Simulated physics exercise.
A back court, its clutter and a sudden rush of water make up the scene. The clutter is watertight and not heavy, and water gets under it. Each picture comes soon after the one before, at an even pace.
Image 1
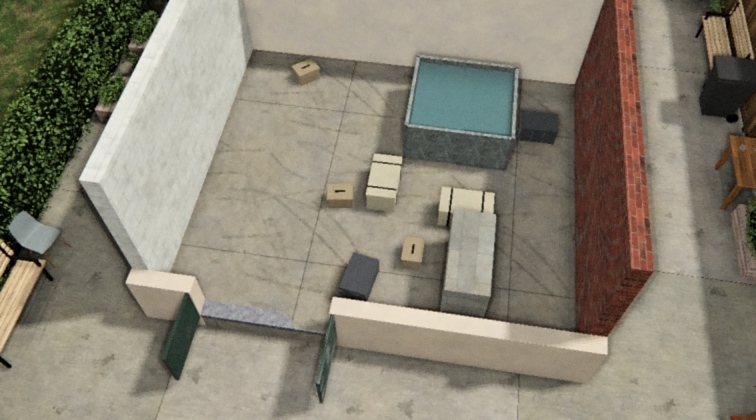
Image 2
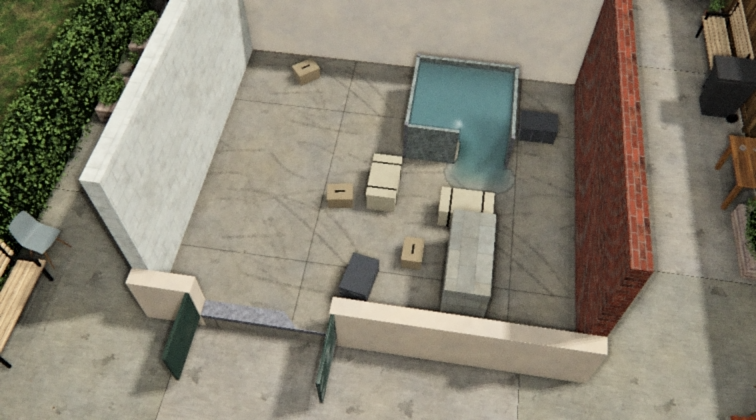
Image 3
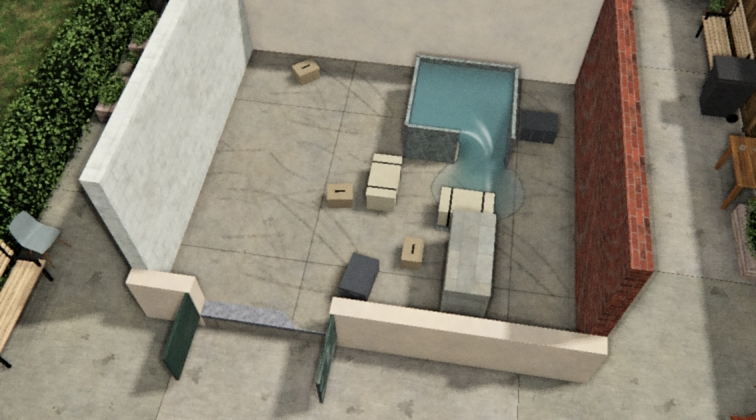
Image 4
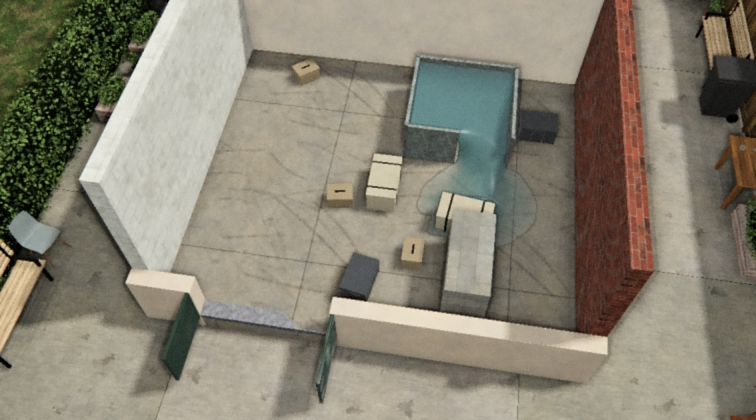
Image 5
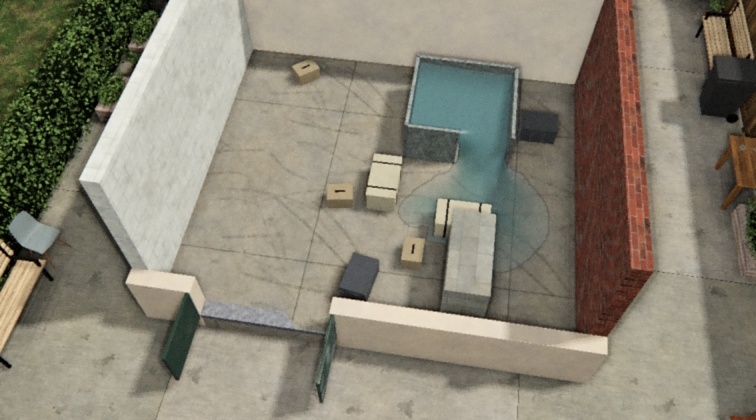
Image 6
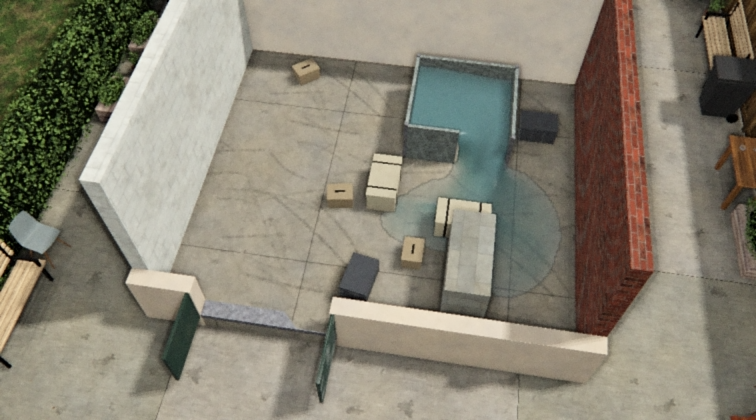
A walled back court of pale paving, seen from high above, has a white wall on the left, a red brick wall on the right and open green gates at the front. A square stone-sided pool stands near the back, with cream trunks, small tan boxes, dark boxes and a long grey block around it. Water pours through the pool's front and spreads around the block, nudging one cream trunk slightly, while the camera stays still.
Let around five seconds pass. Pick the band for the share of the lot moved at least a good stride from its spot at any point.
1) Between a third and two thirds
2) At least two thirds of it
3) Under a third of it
1.
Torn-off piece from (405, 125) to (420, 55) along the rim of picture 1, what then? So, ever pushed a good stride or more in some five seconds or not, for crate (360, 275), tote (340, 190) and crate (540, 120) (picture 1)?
One after another: Never gets that far, then goes the distance, then never gets that far.
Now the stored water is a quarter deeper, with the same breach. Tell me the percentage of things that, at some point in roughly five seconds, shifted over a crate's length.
My estimate is around 40 percent.
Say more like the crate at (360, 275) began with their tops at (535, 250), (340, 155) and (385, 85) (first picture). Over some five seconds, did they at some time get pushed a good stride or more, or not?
Taking them one at a time: Goes the distance; falls short; falls short.
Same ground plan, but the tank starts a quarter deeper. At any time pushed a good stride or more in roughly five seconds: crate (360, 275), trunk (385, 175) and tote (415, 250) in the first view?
Going through them in turn, I'd say got there, then never got there, then got there.
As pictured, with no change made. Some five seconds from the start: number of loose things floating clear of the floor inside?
It adds up to 2.
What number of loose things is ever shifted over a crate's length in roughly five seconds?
So that is 3.
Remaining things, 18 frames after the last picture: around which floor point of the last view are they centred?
I'd put it at roughly (372, 194).
A moment on, 0 of 7 are well off their spots; 0 afloat.
Next, 1 of 7 are well off their spots; 1 afloat.
Later, 3 of 7 are well off their spots; 1 afloat.
In the end, 3 of 7 are well off their spots, and 3 have been at some point; 2 afloat.
